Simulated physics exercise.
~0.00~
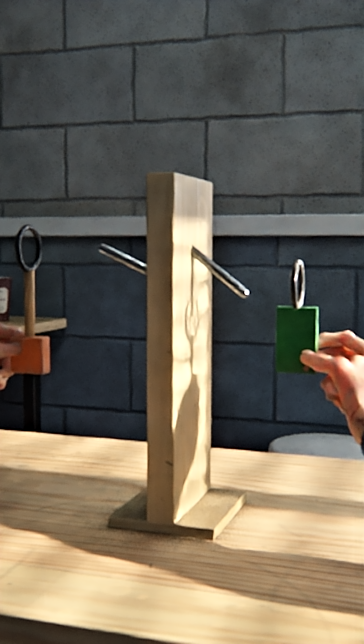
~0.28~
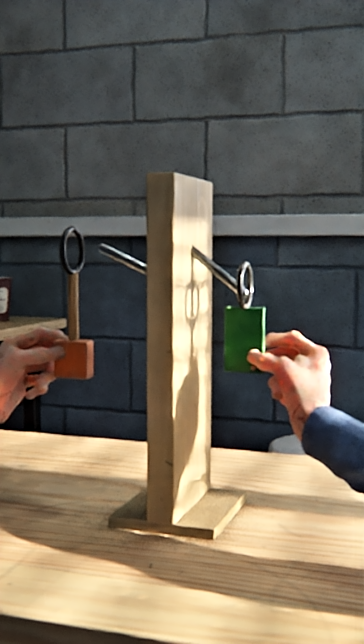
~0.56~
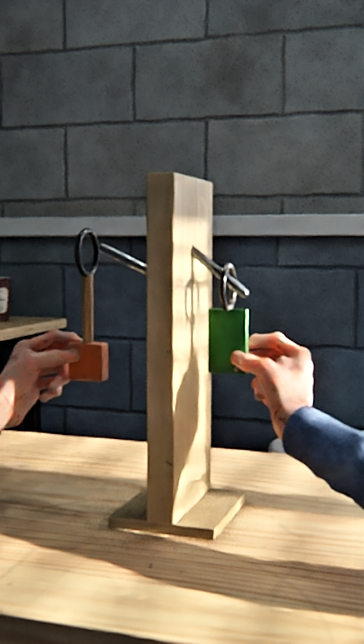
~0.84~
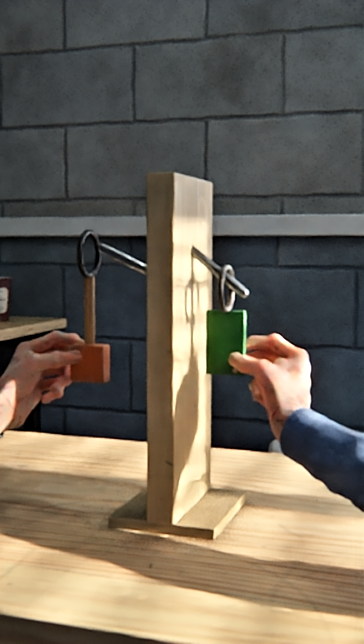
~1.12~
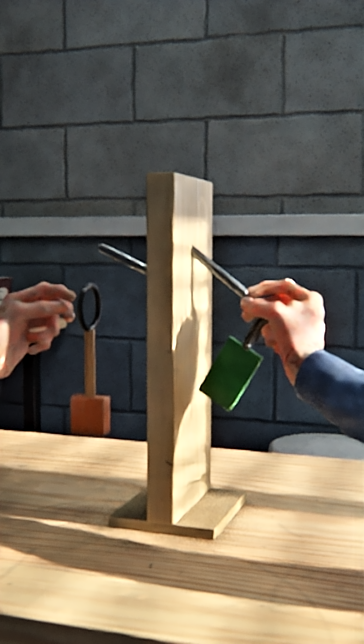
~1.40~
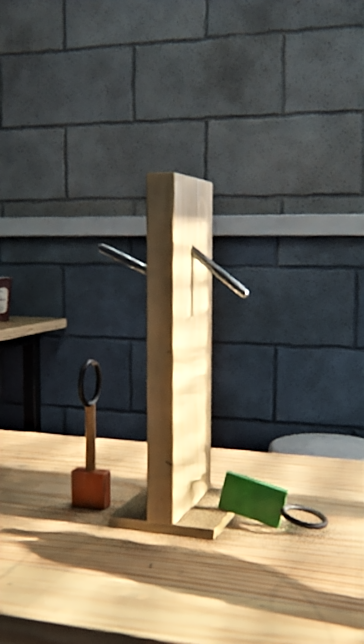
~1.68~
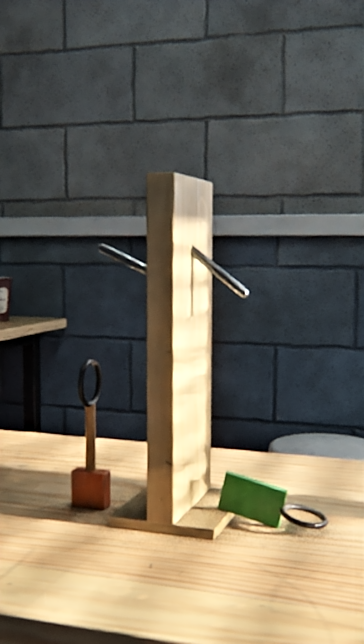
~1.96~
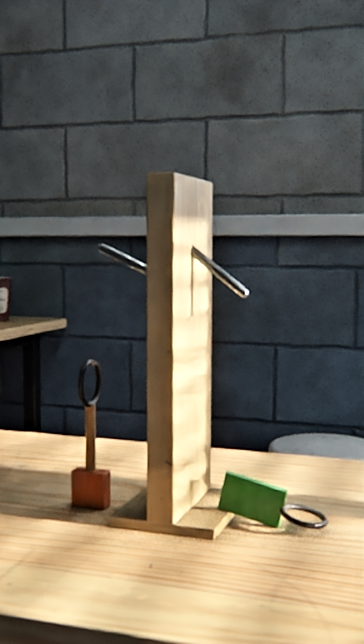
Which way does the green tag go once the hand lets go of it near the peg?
It moves down, tilting as it drops, and ends up lying on the table by the foot of the stand.
